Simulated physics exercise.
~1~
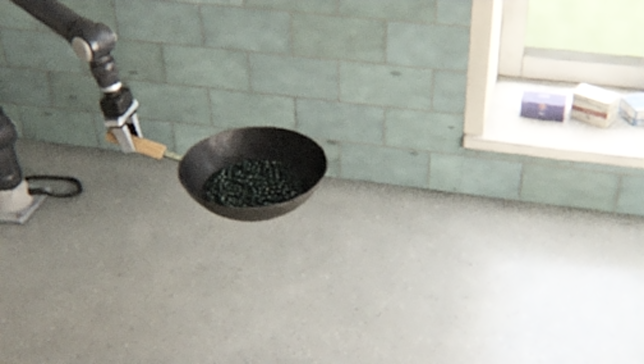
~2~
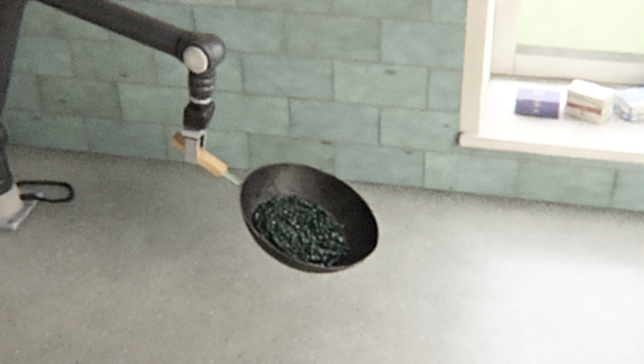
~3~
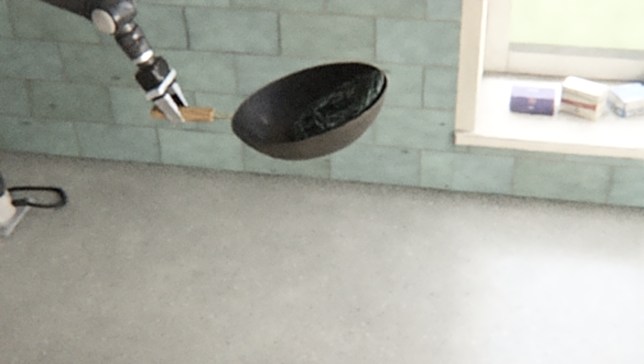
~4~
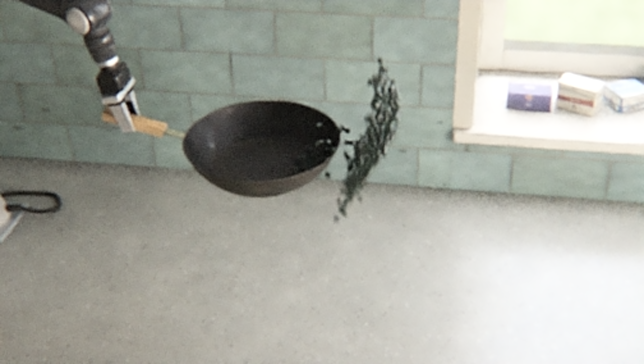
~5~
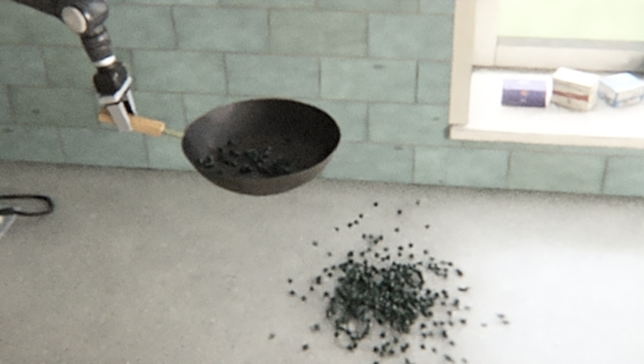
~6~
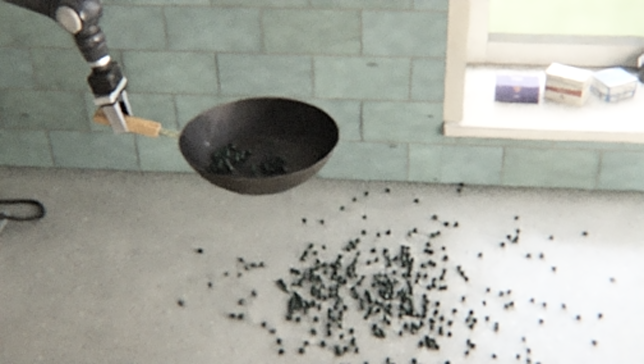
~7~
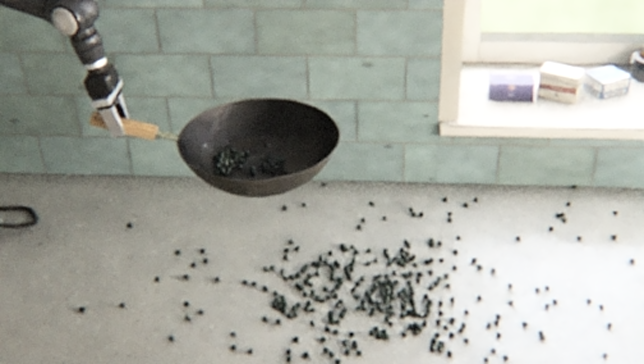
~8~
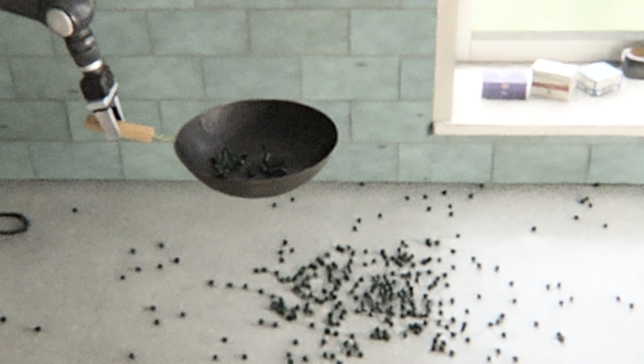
A black robot arm grips the wooden handle of a dark, round frying pan holding a heap of small dark beads. The view looks slightly down on a pale grey counter before a green tiled wall, with small boxes on a windowsill at right. The arm moves the pan right and down, leaning it, then lifts it sharply. As the pan drops back left and levels, most beads fly over its right side in a dark sheet. They hit the counter and scatter widely. The pan hangs still with a few beads inside, most lying strewn below.
